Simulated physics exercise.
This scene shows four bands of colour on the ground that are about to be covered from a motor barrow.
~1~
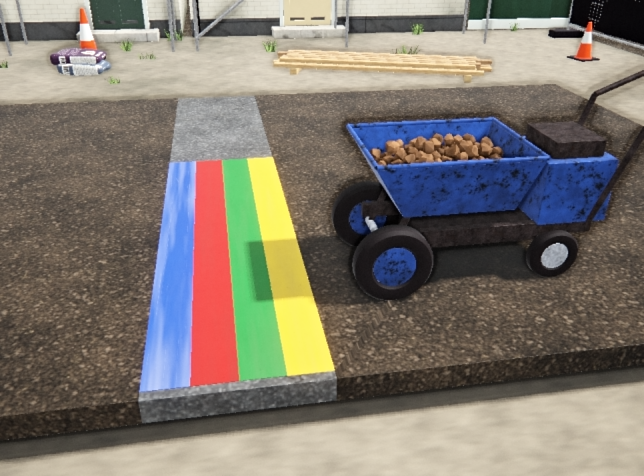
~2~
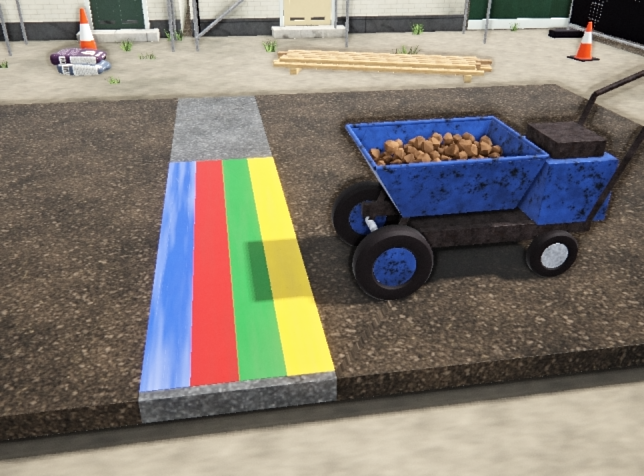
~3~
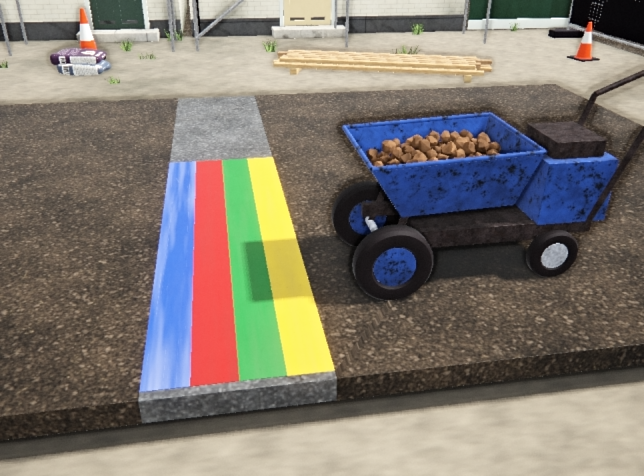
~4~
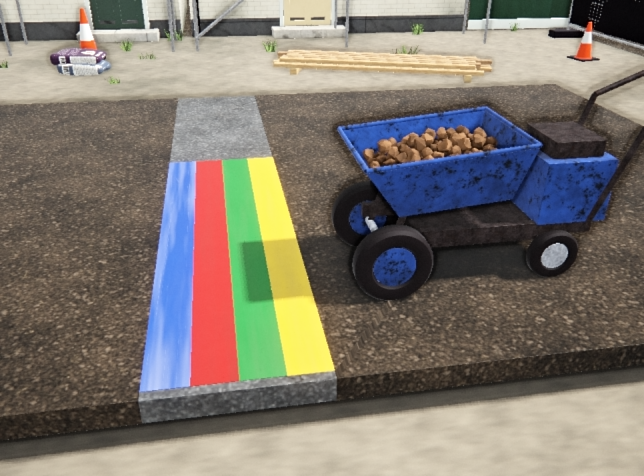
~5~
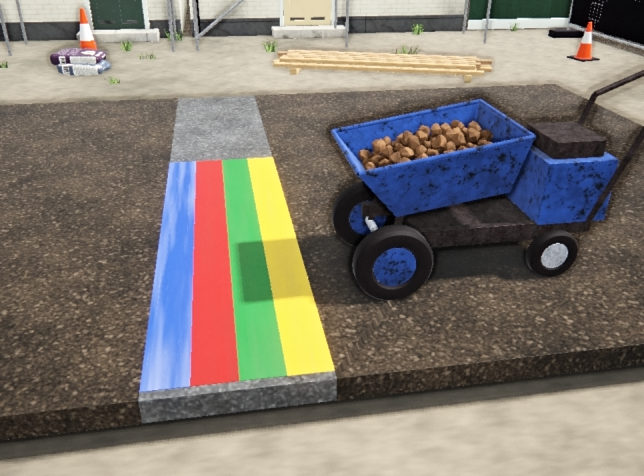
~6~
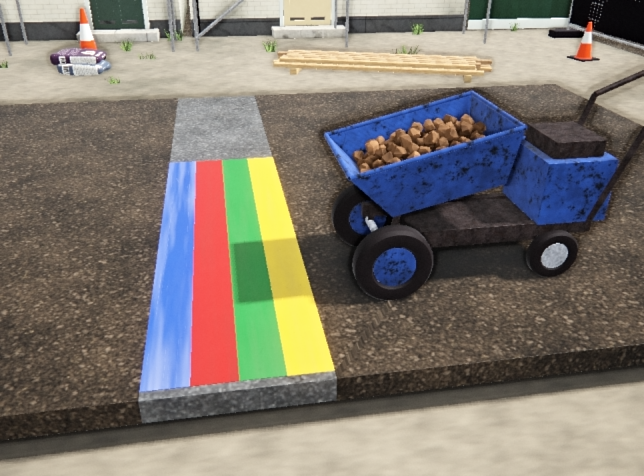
The video shows a blue motor barrow loaded with brown clods standing to the right of blue, red, green and yellow bands on the ground, as its skip slowly tilts a little toward the left while its wheels stay still.
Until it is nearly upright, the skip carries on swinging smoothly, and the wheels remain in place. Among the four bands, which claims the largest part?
The green one claims the largest part.
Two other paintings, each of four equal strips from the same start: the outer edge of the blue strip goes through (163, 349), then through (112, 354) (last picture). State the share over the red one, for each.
20 per cent, then 20 per cent, roughly.
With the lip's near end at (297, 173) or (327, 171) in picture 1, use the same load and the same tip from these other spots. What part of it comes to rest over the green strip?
First spot: Roughly 0 percent; second spot: Roughly 10 percent.
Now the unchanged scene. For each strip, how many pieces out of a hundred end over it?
Percentages: Yellow 15, green 35, red 25, blue 15.
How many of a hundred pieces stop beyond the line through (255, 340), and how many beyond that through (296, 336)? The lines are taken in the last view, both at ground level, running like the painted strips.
First some 60, then 90 per cent.
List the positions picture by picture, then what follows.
Lip of the skip near (377, 168), level; top of the load near (439, 154), clay clods; yellow strip near (301, 331); green strip near (258, 335); red strip near (214, 339); blue strip near (168, 344), in the first picture.
Lip of the skip near (376, 169), level; top of the load near (438, 153), in the second picture.
Lip of the skip near (372, 170), tipped barely; top of the load near (435, 151), in the third picture.
Lip of the skip near (366, 172), tipped barely; top of the load near (447, 145), in the fourth picture.
Lip of the skip near (359, 174), tipped a little; top of the load near (449, 148), in the fifth picture.
Lip of the skip near (350, 179), tipped a little; top of the load near (453, 138); yellow strip near (301, 331); green strip near (258, 335); red strip near (214, 339); blue strip near (168, 344), in the sixth picture.
Shortly afterwards, skip tipped steeply; the whole lot in the skip.
Next, skip tipped steeply; the bulk in the skip; only a few over the yellow strip; a little over the green strip; only a few falling.
Some moments later, skip tipped right over; near a quarter in the skip; a little over the yellow strip; near a third over the green strip; near a quarter over the red strip; a little over the blue strip; a little off the paint.
In the end, skip tipped right over; near a quarter over the yellow strip; near a third over the green strip; near a quarter over the red strip; a little over the blue strip; a little off the paint.
